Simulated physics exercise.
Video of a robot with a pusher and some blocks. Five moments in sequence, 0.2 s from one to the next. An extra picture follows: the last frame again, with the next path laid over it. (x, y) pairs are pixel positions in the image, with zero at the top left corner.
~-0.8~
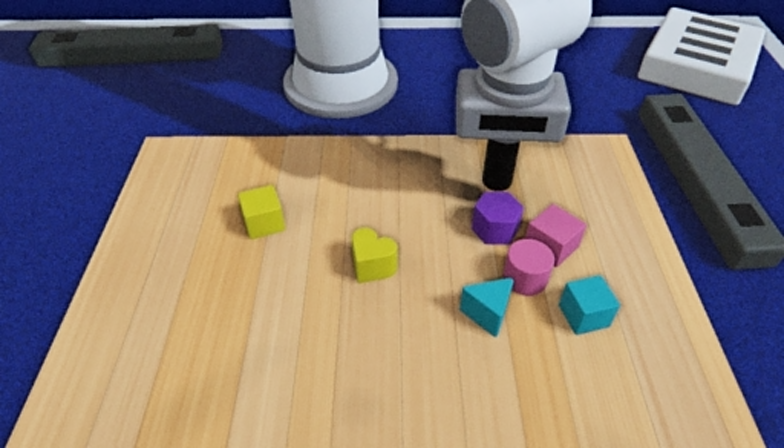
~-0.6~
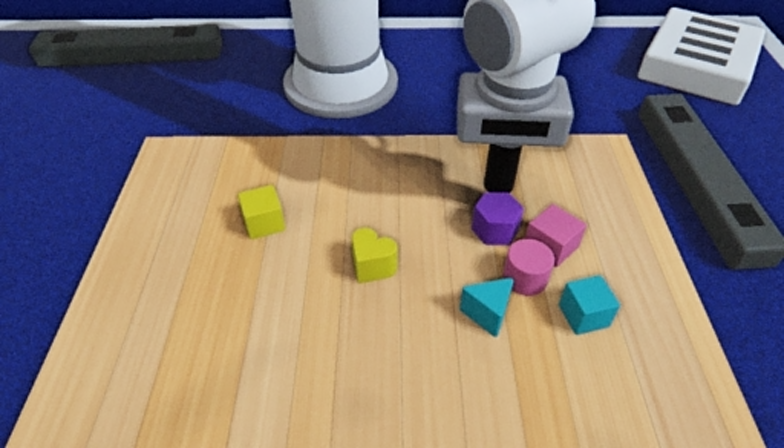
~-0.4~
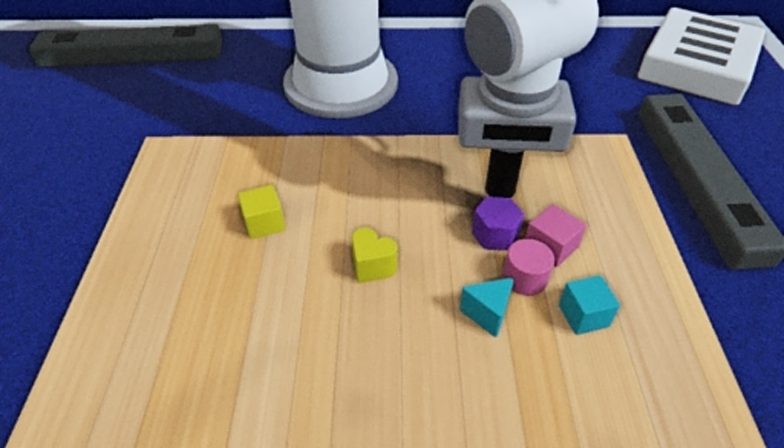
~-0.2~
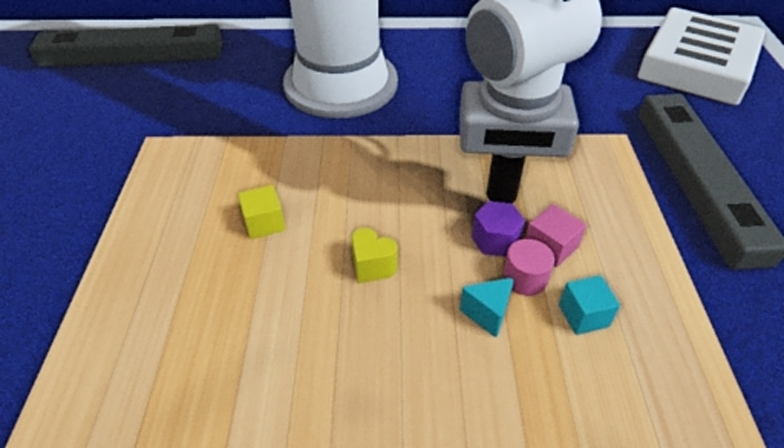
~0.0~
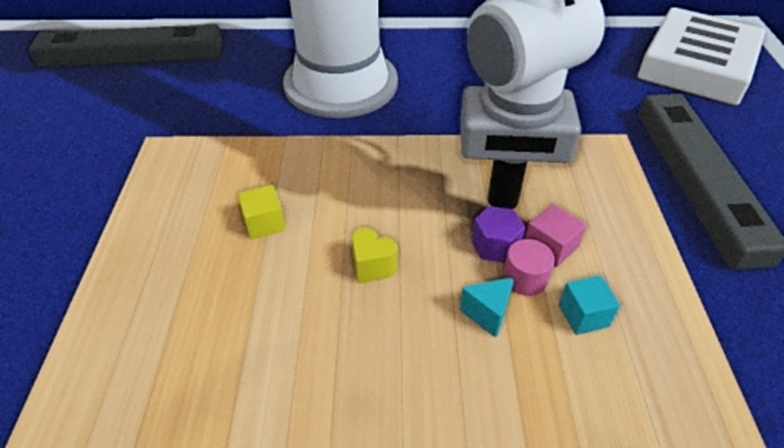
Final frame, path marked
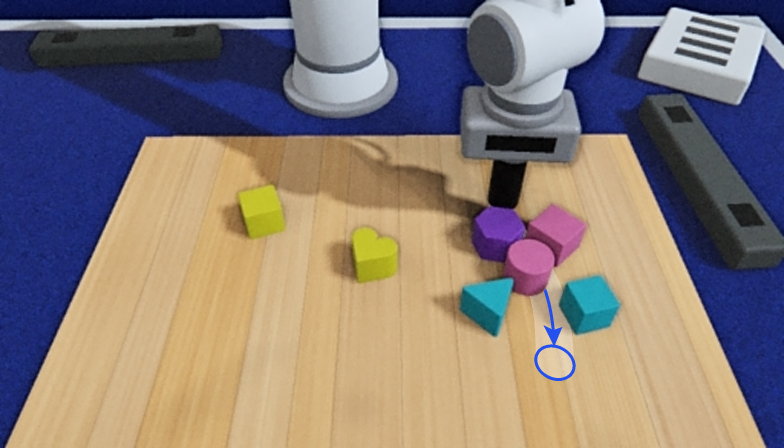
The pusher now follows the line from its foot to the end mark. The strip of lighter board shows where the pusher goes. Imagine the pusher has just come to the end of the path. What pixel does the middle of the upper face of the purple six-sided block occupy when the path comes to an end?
The middle of the upper face of the purple six-sided block will lie at about (500, 247) in the picture.
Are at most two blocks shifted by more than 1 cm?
Short answer: No.
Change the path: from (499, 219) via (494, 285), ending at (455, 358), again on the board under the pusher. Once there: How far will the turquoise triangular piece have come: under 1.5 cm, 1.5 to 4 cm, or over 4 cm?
Long: Over 4 cm.
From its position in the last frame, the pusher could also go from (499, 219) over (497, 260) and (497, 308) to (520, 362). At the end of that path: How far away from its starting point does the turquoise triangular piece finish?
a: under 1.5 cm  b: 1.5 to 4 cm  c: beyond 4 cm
It's c.
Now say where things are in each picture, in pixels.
In the first frame, pusher tip (497, 183); block tops, purple six-sided block (499, 206); pink cylinder (531, 255); pink four-sided block (558, 223); turquoise four-sided block (593, 293).
In the second frame, pusher (498, 187); blocks unchanged.
In the third frame, pusher (500, 191); purple six-sided block (500, 212).
In the fourth frame, pusher (501, 196); purple six-sided block (500, 217).
In the fifth frame, pusher (503, 202); purple six-sided block (500, 222); pink cylinder (531, 255); pink four-sided block (558, 223); turquoise four-sided block (593, 293).
Path on the board, from (499, 219) through (530, 258) and (550, 306) to (555, 362).
What follows on the original path. One third of the way, pusher (534, 241); purple six-sided block (500, 245), turned 50° clockwise; pink cylinder (535, 276); pink four-sided block (574, 234), turned 45° anticlockwise.
Two thirds of the way, pusher (555, 290); purple six-sided block (500, 247), turned 60° clockwise; pink cylinder (537, 313); pink four-sided block (577, 236), turned 55° anticlockwise; turquoise four-sided block (600, 301), turned 20° anticlockwise.
At the end, pusher (561, 347); purple six-sided block (500, 247), turned 60° clockwise; pink cylinder (520, 351); pink four-sided block (577, 236), turned 55° anticlockwise; turquoise four-sided block (604, 311), turned 60° anticlockwise.
